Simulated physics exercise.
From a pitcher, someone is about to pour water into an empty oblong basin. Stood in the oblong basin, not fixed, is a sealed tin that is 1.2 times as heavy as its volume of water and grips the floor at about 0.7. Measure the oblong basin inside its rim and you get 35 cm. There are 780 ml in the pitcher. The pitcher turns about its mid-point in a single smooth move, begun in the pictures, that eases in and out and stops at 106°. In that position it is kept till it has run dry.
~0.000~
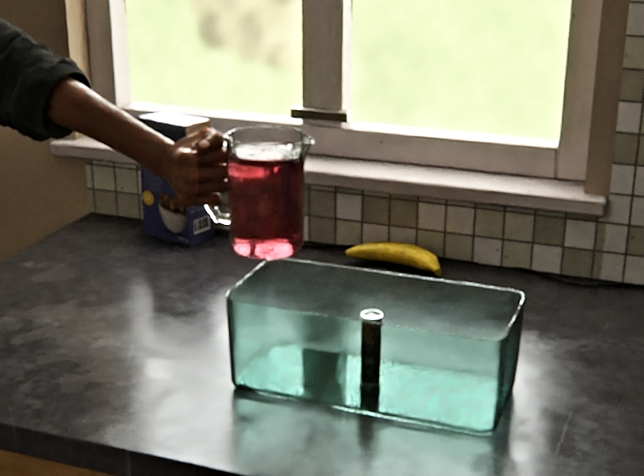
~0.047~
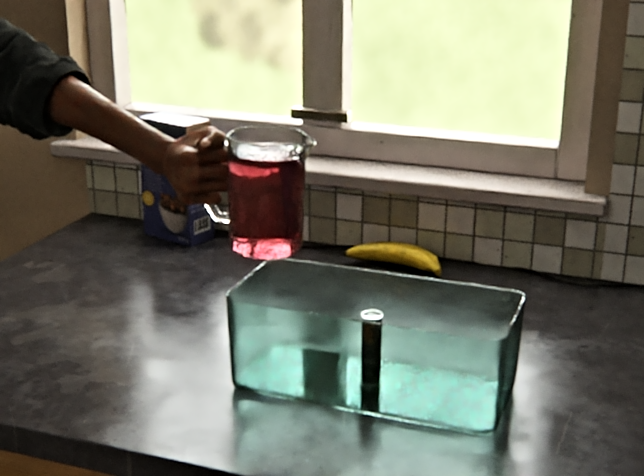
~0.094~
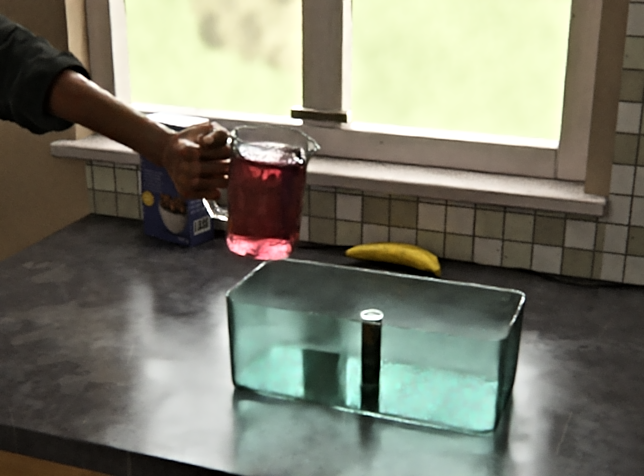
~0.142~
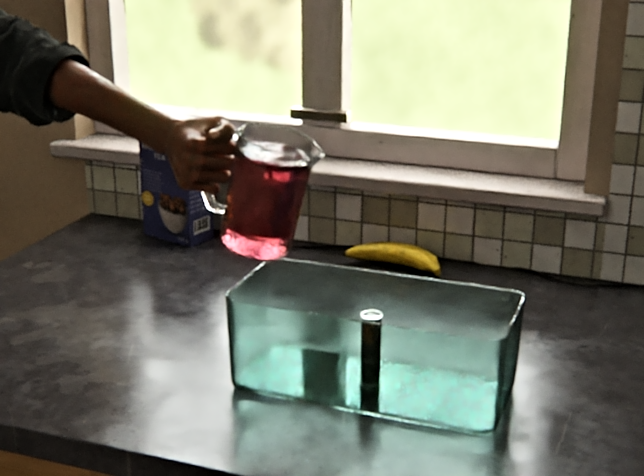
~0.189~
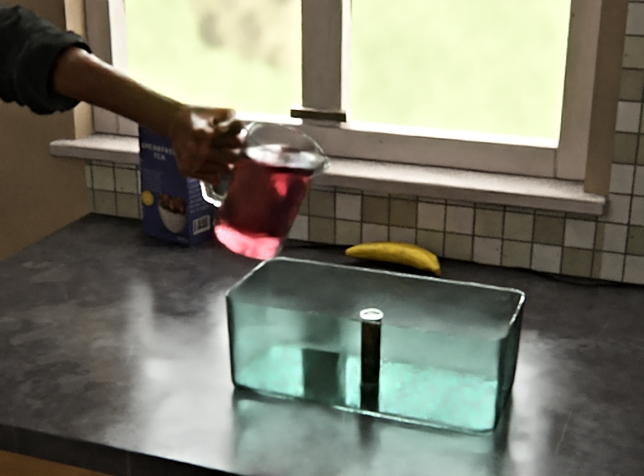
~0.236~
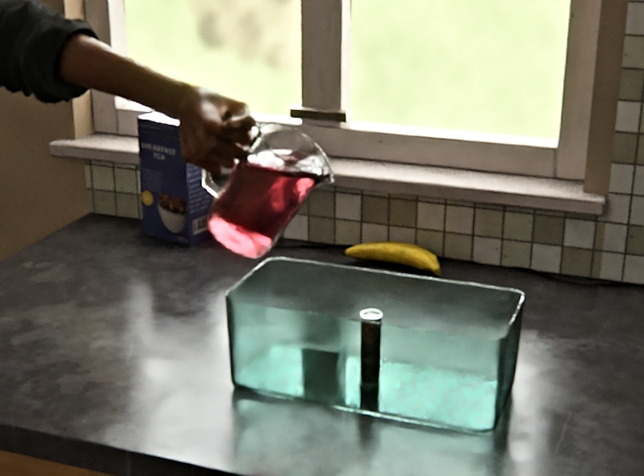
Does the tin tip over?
Yes, it tips over.
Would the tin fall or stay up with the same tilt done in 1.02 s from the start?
So the tin will tip over.
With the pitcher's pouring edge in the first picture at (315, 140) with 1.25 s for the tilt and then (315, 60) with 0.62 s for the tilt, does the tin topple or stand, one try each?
In the first try it comes down; in the second it remains standing.
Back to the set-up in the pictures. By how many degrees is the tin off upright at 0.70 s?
About 0°.
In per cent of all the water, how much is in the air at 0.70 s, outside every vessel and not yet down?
Some 14 % is up in the air.
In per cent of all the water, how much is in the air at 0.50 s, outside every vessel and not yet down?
I'd put it at about 18 percent.
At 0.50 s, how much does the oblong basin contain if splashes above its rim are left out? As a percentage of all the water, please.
14 %, roughly.
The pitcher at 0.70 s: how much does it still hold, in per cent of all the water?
Roughly 24 per cent.
By 0.50 s the tilt is 97° and 68 per cent is still to pour; the tin stands where it began.
By 0.70 s the tilt is 106° and 24 per cent is still to pour; the tin stands 1 cm from where it began.
By 0.90 s the tilt is 106° and 5 per cent is still to pour; the tin leans 47°.
By 1.12 s the tilt is 106° and 0 per cent is still to pour; the tin lies on its side.
At rest the tin lies on its side.
